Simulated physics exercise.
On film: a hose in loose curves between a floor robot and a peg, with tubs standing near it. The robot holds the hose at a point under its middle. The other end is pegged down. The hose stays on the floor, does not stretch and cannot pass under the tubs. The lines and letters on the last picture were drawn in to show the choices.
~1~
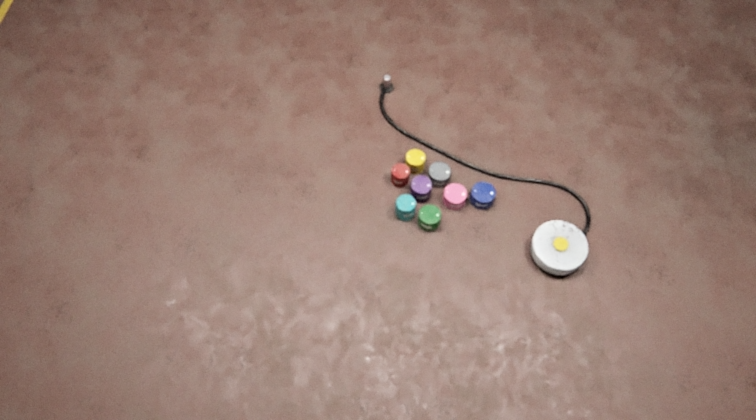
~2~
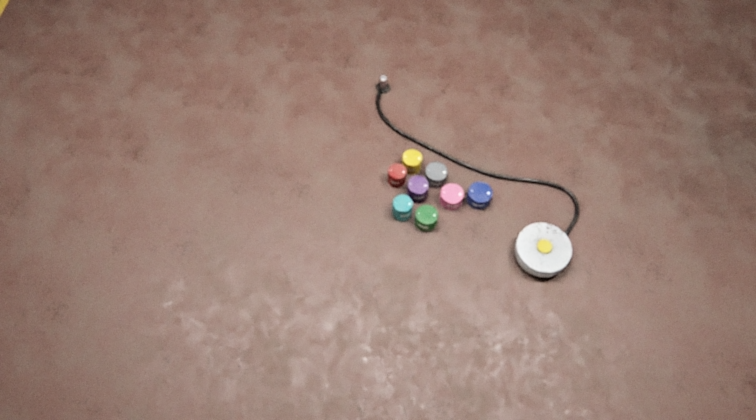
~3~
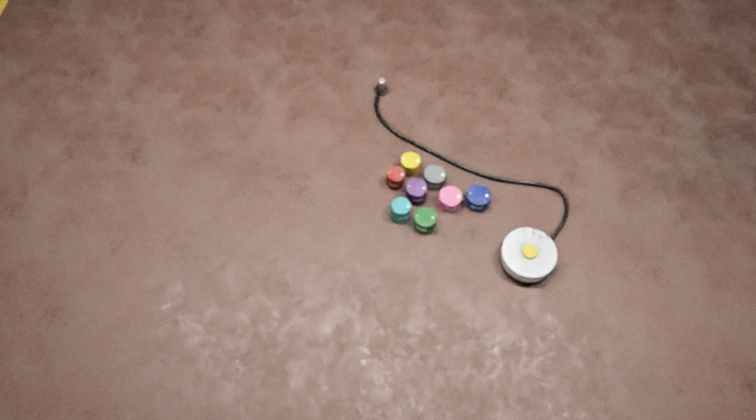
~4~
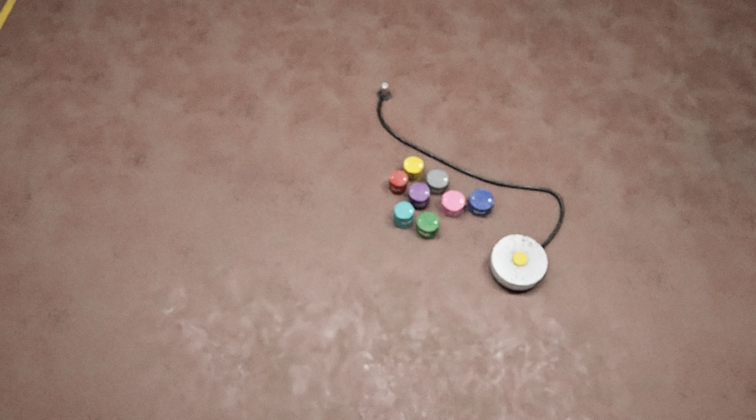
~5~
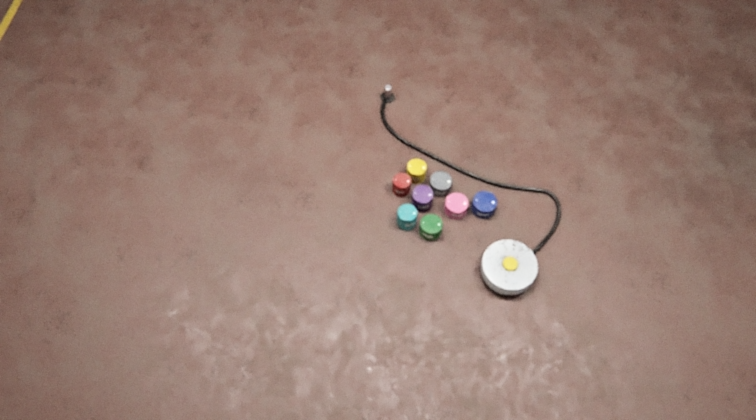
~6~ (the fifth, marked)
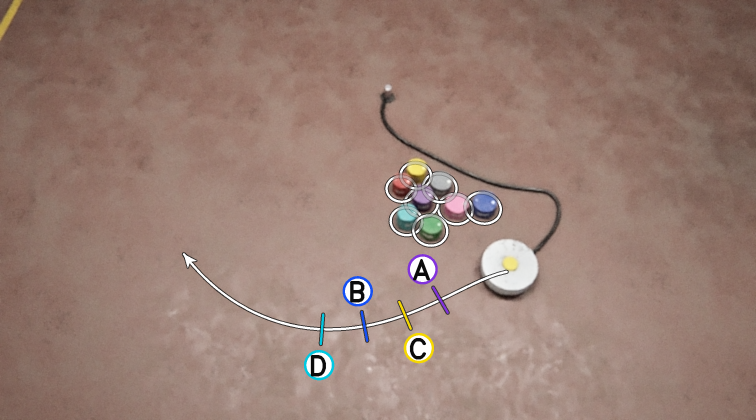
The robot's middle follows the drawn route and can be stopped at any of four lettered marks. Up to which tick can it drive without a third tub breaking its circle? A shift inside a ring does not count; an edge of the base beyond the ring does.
No farther than B.
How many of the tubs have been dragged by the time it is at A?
The count is none.
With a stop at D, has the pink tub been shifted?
By then, yes.
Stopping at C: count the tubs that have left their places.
By then, none.
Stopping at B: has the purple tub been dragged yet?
No.
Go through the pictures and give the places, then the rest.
In the first picture, red tub (400, 175); turquoise tub (405, 207); blue tub (483, 196).
In the second picture, robot (542, 251); green tub (426, 218).
In the third picture, robot (528, 256); peg (382, 86).
In the fourth picture, robot (518, 263); purple tub (419, 197).
In the fifth picture, robot (508, 268); red tub (402, 185); turquoise tub (407, 217); blue tub (484, 205).
On the marked copy, A at (440, 300); B at (364, 326); C at (405, 315); D at (322, 329); the route from (507, 272) via (336, 329) to (184, 254).
Following B. Soon after the start, robot (460, 287).
Later, robot (410, 310).
In the end, robot (364, 323); pink tub (449, 206); blue tub (472, 205); two over the rings.
As for the rest, A is within the limit but short; C is within the limit but short; D has three over the rings.
